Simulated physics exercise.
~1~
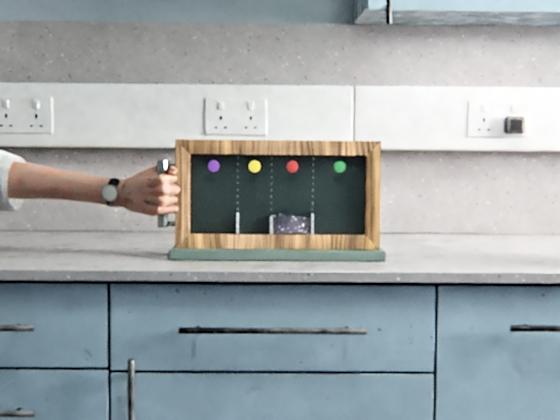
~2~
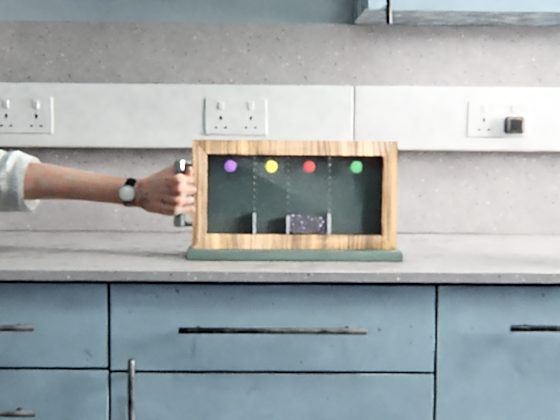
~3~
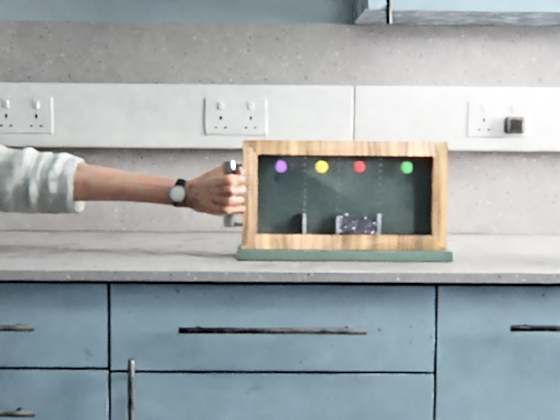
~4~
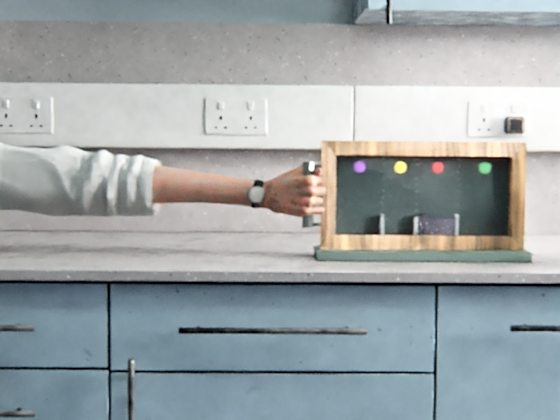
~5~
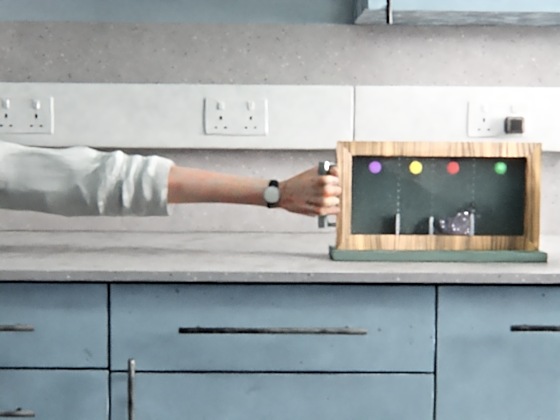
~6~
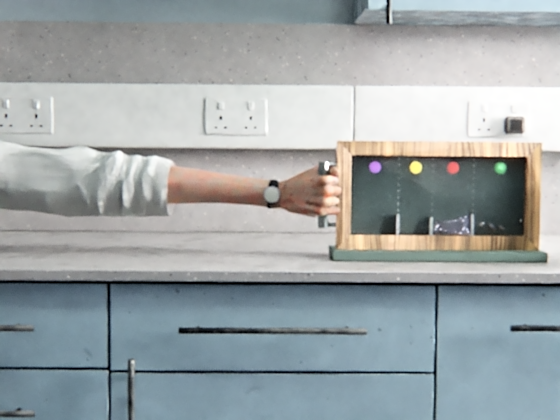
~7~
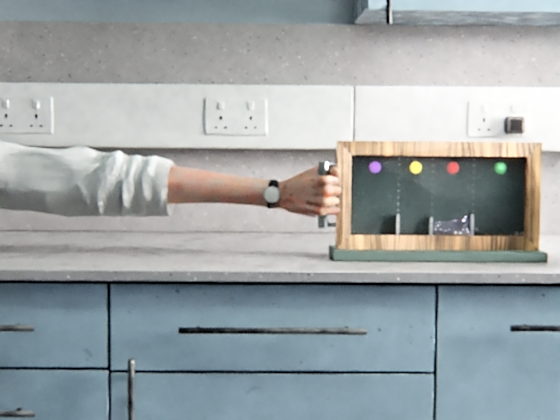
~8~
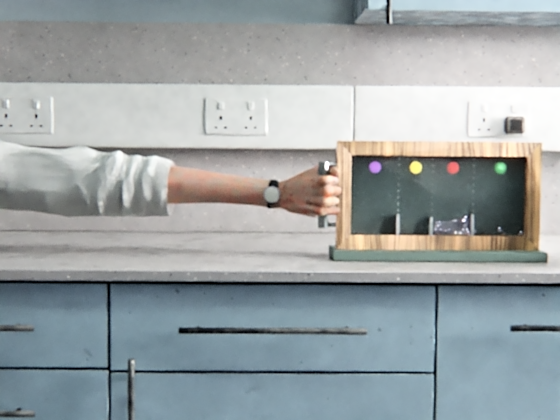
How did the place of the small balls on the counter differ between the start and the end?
At the start the balls were near the middle of the view, and by the end they were well over to the right, having travelled along with the box.
On a kitchen counter, a hand holding the handle of a wooden-framed box slid it to the right and stopped, and some of the small balls below the red sticker spilled into the green strip, while most stayed under red.
